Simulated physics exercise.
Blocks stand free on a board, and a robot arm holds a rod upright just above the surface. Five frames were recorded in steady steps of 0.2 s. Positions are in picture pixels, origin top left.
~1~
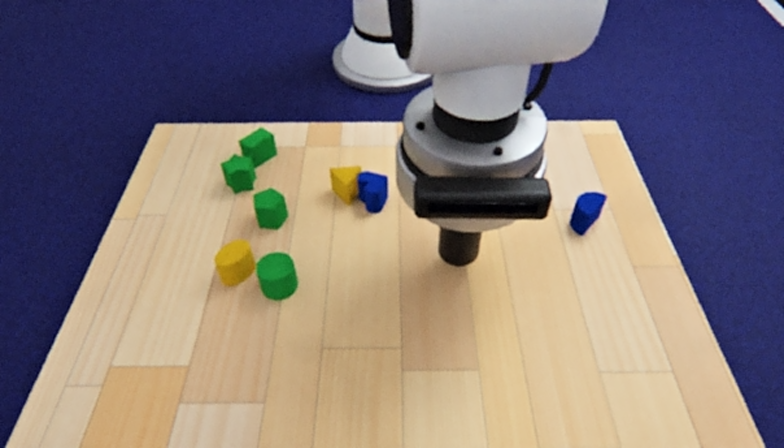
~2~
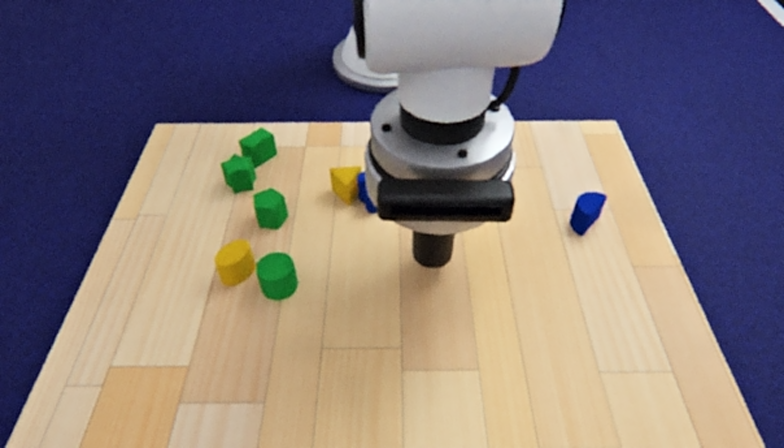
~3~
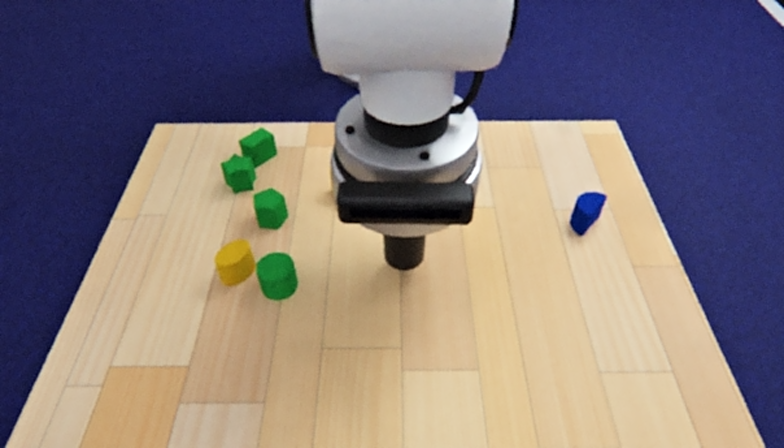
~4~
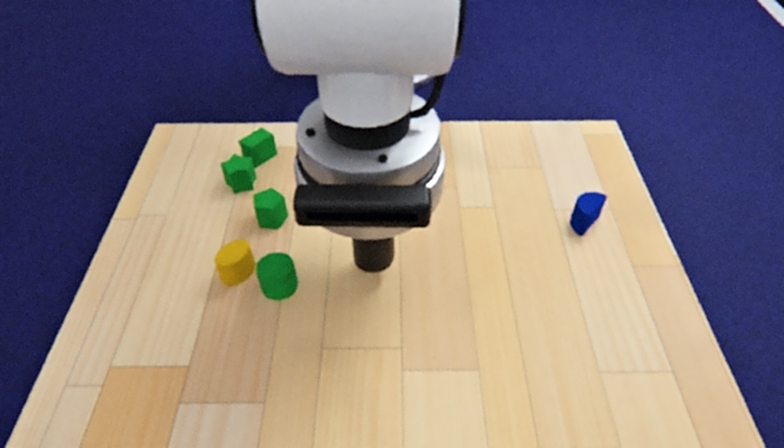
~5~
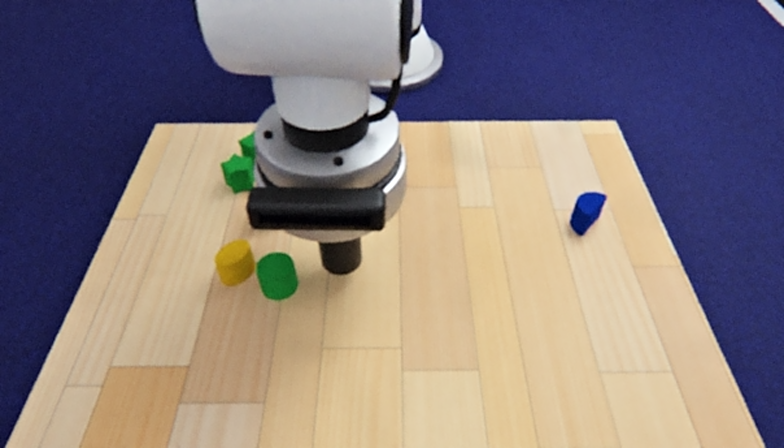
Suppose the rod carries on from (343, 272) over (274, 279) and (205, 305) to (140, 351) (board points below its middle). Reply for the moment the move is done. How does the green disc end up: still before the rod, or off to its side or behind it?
I expect it to be in front.
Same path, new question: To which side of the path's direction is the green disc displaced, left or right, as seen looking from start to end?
My answer: Left.
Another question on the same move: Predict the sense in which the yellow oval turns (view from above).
Seen from above, clockwise.
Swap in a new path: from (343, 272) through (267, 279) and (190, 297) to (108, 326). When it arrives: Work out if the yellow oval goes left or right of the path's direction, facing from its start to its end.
Facing the way the path runs, start to end, you'll find the yellow oval has shifted right.
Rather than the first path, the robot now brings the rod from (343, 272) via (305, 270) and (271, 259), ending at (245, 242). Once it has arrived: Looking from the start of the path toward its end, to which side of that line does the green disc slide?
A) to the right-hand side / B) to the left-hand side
B.
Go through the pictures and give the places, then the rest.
In the first frame, tip of the rod at (458, 251), middles of tops, yellow oval at (232, 252), green pentagon at (267, 198), green disc at (275, 265).
In the second frame, rod at (432, 253), nothing pushed.
In the third frame, rod at (404, 255), nothing pushed.
In the fourth frame, rod at (374, 257), nothing pushed.
In the fifth frame, rod at (342, 259), yellow oval at (232, 252), green pentagon hidden, green disc at (275, 265).
The first path, step by step. One third of the way, rod at (270, 267); green disc at (231, 279).
Two thirds of the way, rod at (200, 293); yellow oval at (190, 254), turned 90° clockwise; green disc at (165, 316).
At the end, rod at (132, 339); yellow oval at (190, 254), turned 90° clockwise; green pentagon unmoved; green disc at (111, 373).
